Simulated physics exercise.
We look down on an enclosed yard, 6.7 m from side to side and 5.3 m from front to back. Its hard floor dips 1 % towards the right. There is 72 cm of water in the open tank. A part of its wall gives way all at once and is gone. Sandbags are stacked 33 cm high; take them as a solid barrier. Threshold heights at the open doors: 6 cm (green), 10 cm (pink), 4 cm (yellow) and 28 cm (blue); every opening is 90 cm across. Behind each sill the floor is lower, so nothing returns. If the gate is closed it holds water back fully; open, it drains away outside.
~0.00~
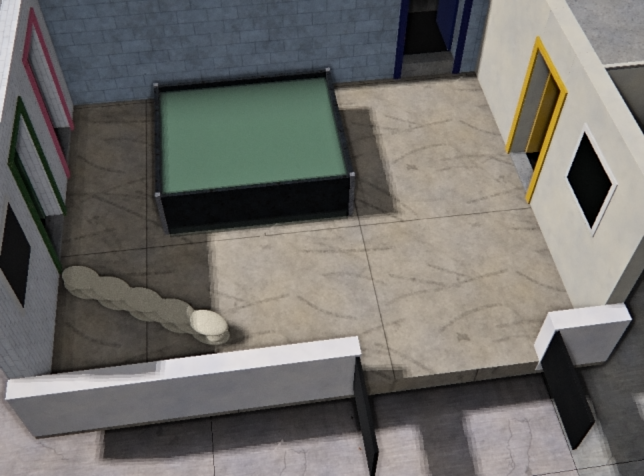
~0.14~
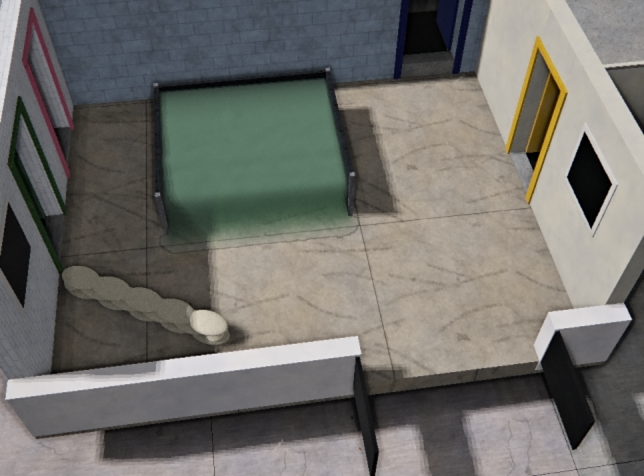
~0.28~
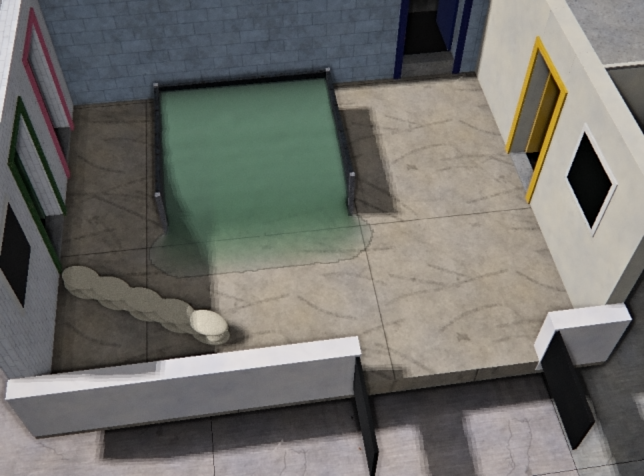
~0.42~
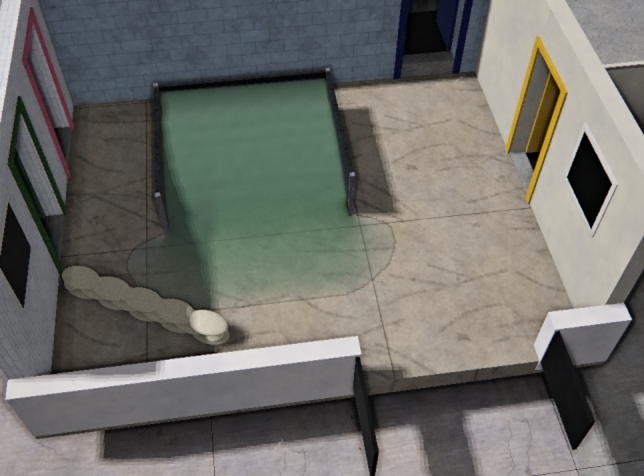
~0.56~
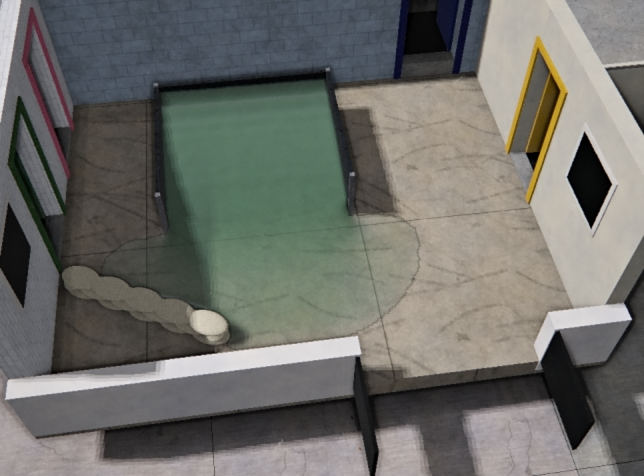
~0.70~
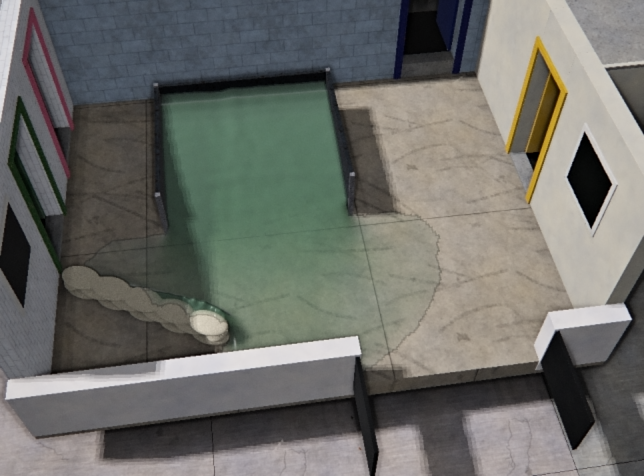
An enclosed yard with a pale stone floor is seen from high above, with a blue brick wall at the back and white walls around the other sides. A dark-framed open tank of green water stands near the back, pink and green doorways are at left, a yellow one at right, and cream sandbags lie front left. The tank's front wall vanishes, and water spreads forward and sideways in a thinning sheet, reaching the sandbags, while the camera stays still.
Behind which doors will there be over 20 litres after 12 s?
Within that time: At the green door it goes over the limit; at the pink door it does not reach the limit; at the yellow door it exceeds the limit; at the blue door it does not reach the limit.
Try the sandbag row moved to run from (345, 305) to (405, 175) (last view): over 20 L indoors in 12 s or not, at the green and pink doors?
Then: Green over, pink past it.
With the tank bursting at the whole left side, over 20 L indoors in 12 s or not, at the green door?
Then: Green over.
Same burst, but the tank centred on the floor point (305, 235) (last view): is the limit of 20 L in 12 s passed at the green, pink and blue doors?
Against that limit: Green not over, pink below, blue under.
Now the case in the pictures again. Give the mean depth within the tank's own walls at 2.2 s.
Roughly 23 cm on average.
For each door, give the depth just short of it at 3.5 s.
Depths in cm: Green 15, pink 6, yellow 2, blue 0.
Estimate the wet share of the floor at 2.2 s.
Near 50 per cent is wet.
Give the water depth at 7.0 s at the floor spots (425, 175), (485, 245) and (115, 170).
Roughly 3, 11 and 4 cm, in turn.
After 1.4 s water covers 35 % of the floor and is deepest (56 cm) near (290, 374); green door not reached, pink door not reached, yellow door not reached, blue door not reached.
After 2.2 s water covers 50 % of the floor and is deepest (46 cm) near (289, 361); green door 12 cm at the sill, 8 L in, pink door not reached, yellow door not reached, blue door not reached.
After 3.5 s water covers 65 % of the floor and is deepest (34 cm) near (72, 301); green door 15 cm at the sill, 51 L in, pink door 6 cm at the sill, 0 L in, yellow door not reached, blue door not reached.
After 7.0 s water covers 95 % of the floor and is deepest (16 cm) near (480, 88); green door 6 cm at the sill, 96 L in, pink door 6 cm at the sill, 0 L in, yellow door 8 cm at the sill, 27 L in, blue door 13 cm at the sill, 0 L in.
After 12.0 s water covers 95 % of the floor and is deepest (12 cm) near (487, 300); green door 4 cm at the sill, 97 L in, pink door 5 cm at the sill, 0 L in, yellow door 7 cm at the sill, 68 L in, blue door 10 cm at the sill, 0 L in.
